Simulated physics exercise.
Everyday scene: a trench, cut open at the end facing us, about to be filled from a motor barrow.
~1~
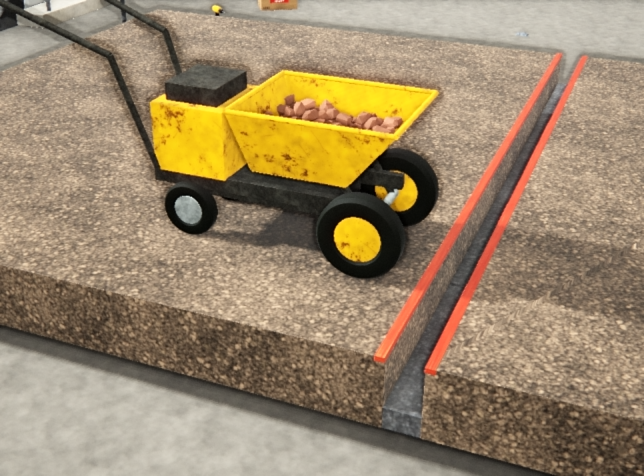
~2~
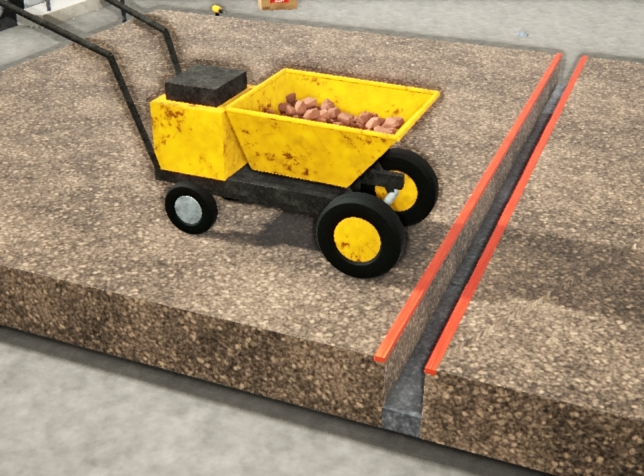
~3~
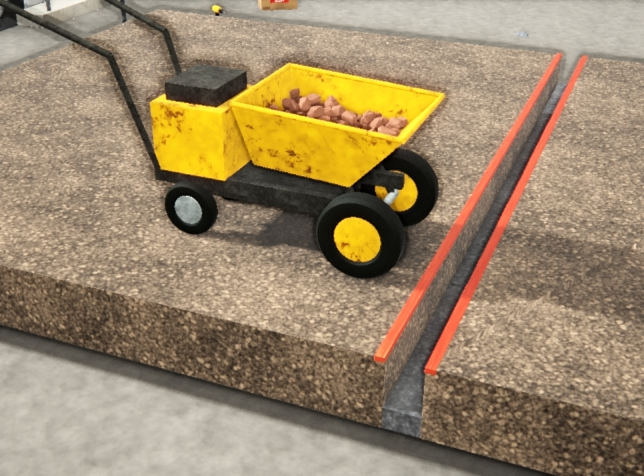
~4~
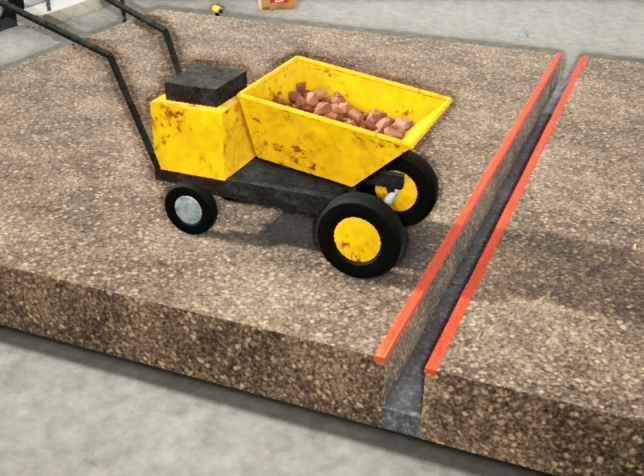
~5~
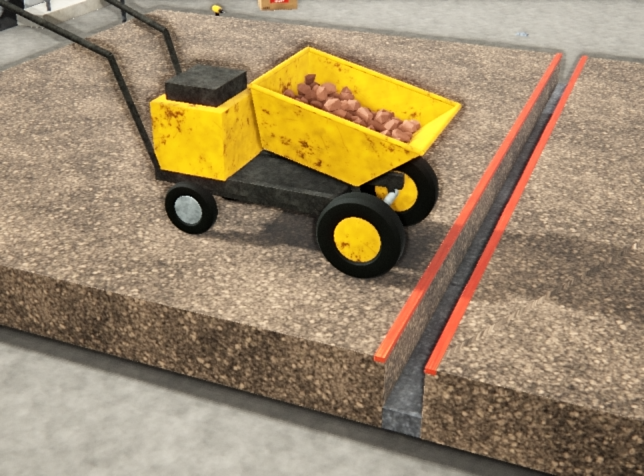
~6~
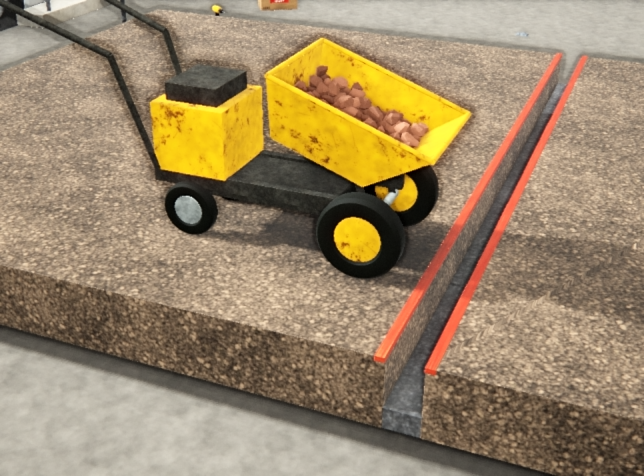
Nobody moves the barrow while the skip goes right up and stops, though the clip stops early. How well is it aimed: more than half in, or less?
The part in the trench is outweighed by the part outside.
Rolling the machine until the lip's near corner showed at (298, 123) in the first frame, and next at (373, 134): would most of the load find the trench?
With the lip at the first place the share is beyond one half; at the second place it is short of one half.
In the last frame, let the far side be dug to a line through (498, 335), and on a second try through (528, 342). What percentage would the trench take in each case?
First try: About 50 %; second try: About 90 %.
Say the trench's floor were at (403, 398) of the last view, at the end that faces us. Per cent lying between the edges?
About 0 percent.
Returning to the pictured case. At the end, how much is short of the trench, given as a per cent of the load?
I'd put it at some 0 per cent of the load.
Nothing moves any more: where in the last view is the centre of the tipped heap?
I'd put the middle somewhere around (544, 272).
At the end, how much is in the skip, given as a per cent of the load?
Result: Close to 0 per cent.
Soon after the last picture, skip tipped steeply; all in the skip.
A little later, skip tipped right over; most in the skip; about a quarter beyond it; a stray few falling.
Later still, skip tipped right over; a small part in the skip; nearly all beyond it.
By the end, skip tipped right over; a small part in or heaped over the trench; nearly all beyond it.
